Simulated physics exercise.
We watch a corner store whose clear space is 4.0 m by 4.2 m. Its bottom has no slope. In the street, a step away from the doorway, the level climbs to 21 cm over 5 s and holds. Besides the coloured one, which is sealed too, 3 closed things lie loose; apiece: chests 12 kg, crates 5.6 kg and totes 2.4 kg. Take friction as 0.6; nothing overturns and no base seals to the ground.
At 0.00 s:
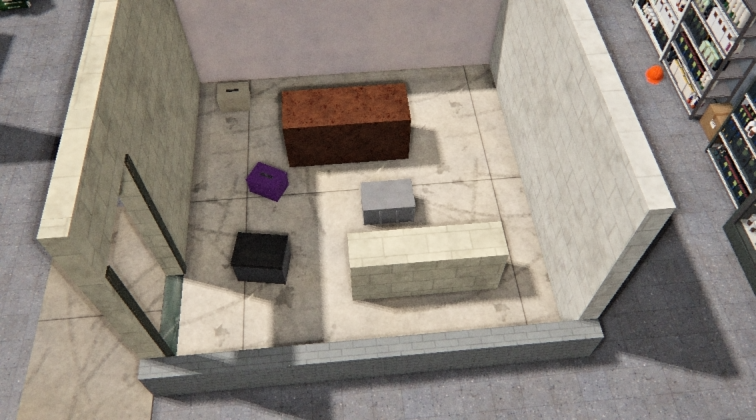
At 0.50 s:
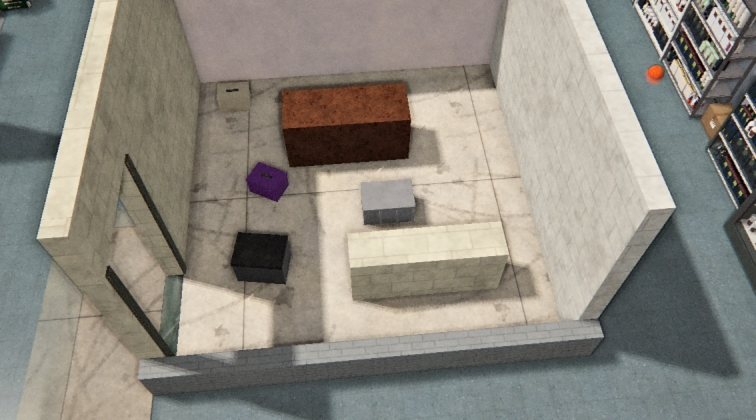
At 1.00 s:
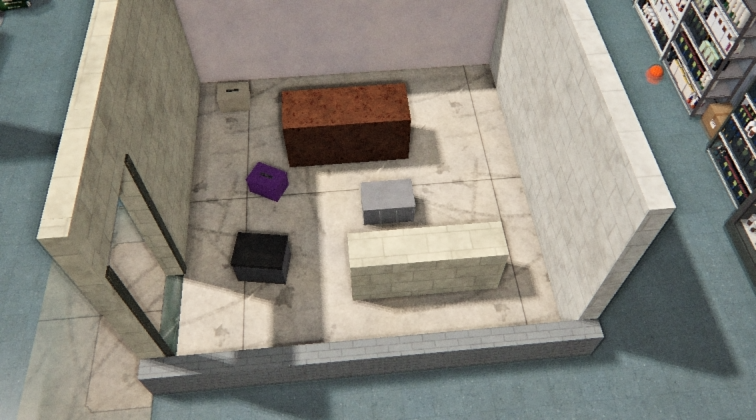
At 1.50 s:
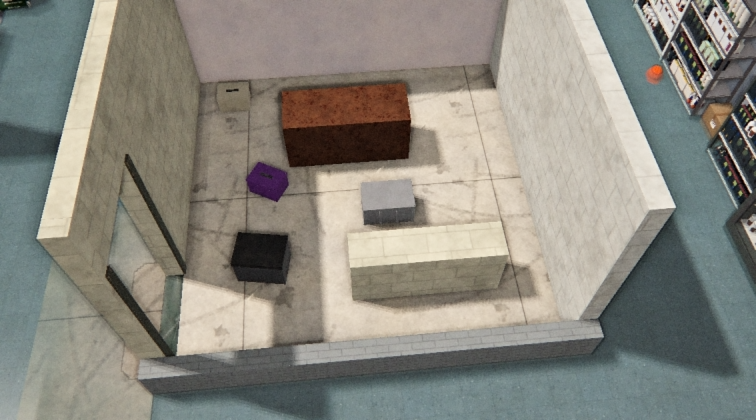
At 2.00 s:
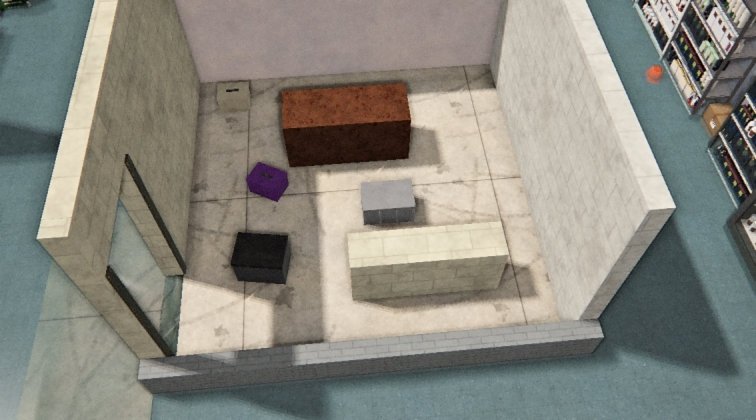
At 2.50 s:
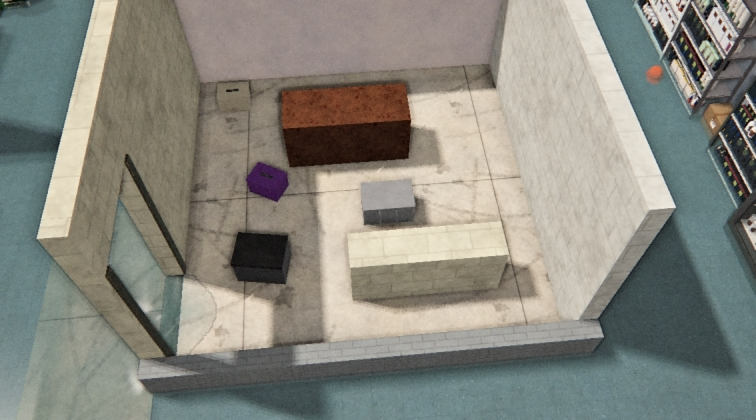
Shallow water spreading across the street outside a corner store and reaching its doorway, while the boxes and counters inside stay still.
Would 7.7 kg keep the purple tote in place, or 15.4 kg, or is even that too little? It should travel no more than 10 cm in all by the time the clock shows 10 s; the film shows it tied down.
For it, the lower weight is enough.
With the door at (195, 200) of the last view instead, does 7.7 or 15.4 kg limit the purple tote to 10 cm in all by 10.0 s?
Then neither load is enough.
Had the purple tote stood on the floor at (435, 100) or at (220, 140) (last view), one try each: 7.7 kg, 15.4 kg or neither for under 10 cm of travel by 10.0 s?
In that order: The smaller is enough; the smaller is enough.
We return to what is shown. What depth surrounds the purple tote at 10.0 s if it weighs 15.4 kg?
Roughly 4 cm.
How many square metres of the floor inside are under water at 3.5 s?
Some 1.5 m2.
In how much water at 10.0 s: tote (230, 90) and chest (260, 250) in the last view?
Roughly 2 and 7 cm.
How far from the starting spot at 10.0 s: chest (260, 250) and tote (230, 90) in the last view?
In that order: 200 cm, 0 cm.
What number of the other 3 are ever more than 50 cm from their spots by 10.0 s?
That makes 2.
After 3.5 s the purple tote would be 0 cm from its start with 7.7 kg and 0 cm from its start with 15.4 kg; 0 cm of water round it then.
After 4.5 s the purple tote would be 0 cm from its start with 7.7 kg and 0 cm from its start with 15.4 kg; 1 cm of water round it then.
After 7.0 s the purple tote would be 0 cm from its start with 7.7 kg and 0 cm from its start with 15.4 kg; 2 cm of water round it then.
After 10.0 s the purple tote would be 0 cm from its start with 7.7 kg and 0 cm from its start with 15.4 kg; 4 cm of water round it then.
